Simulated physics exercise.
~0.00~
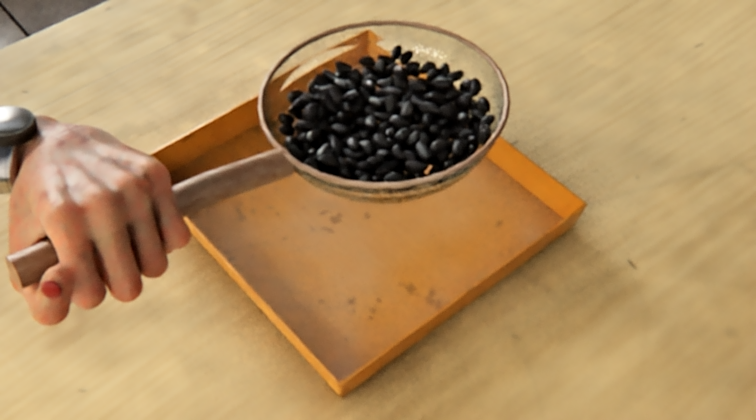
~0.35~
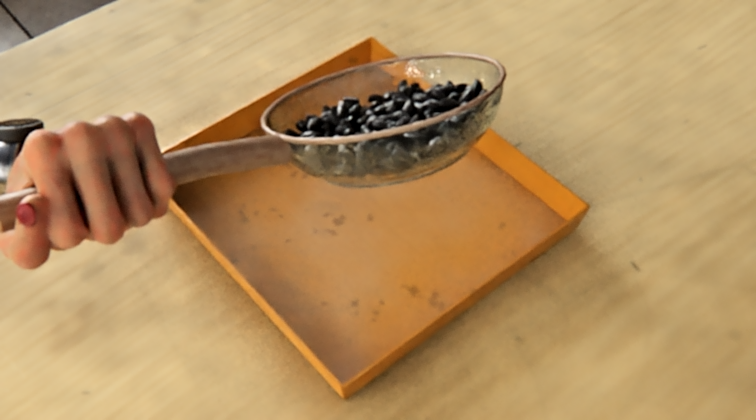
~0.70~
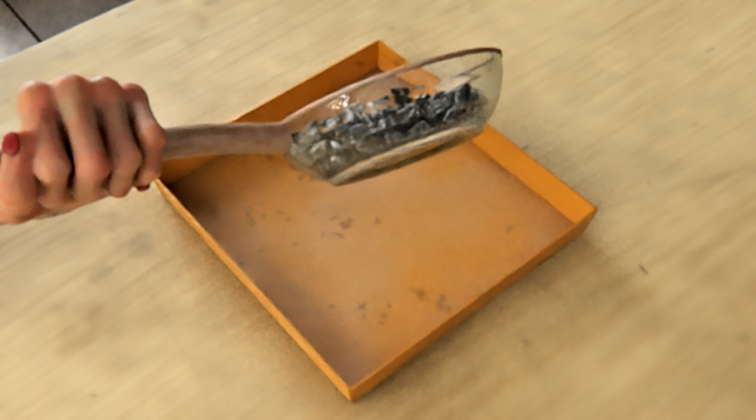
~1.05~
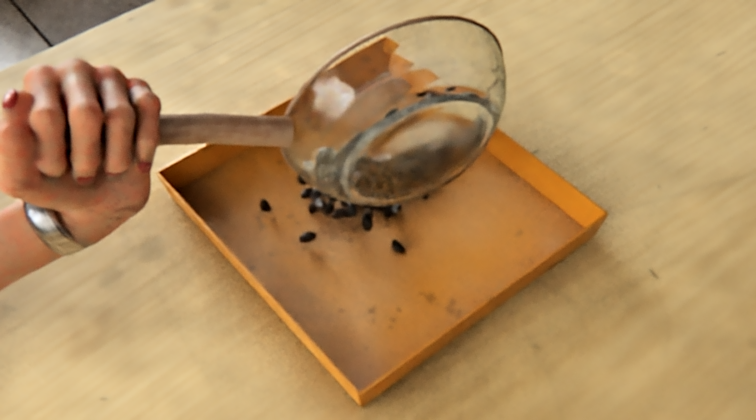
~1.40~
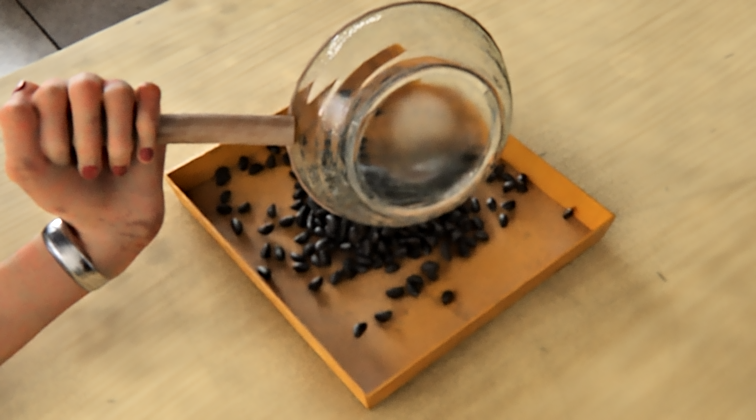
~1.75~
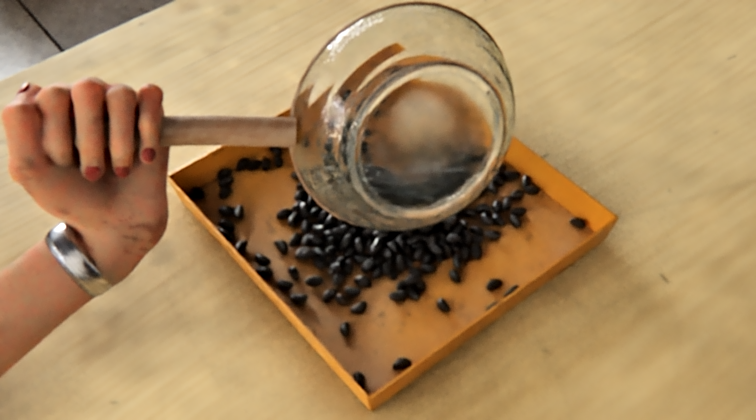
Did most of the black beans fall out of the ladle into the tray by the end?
Yes, the ladle was turned well over onto its side, and a large amount of beans ended up piled and scattered in the orange tray.
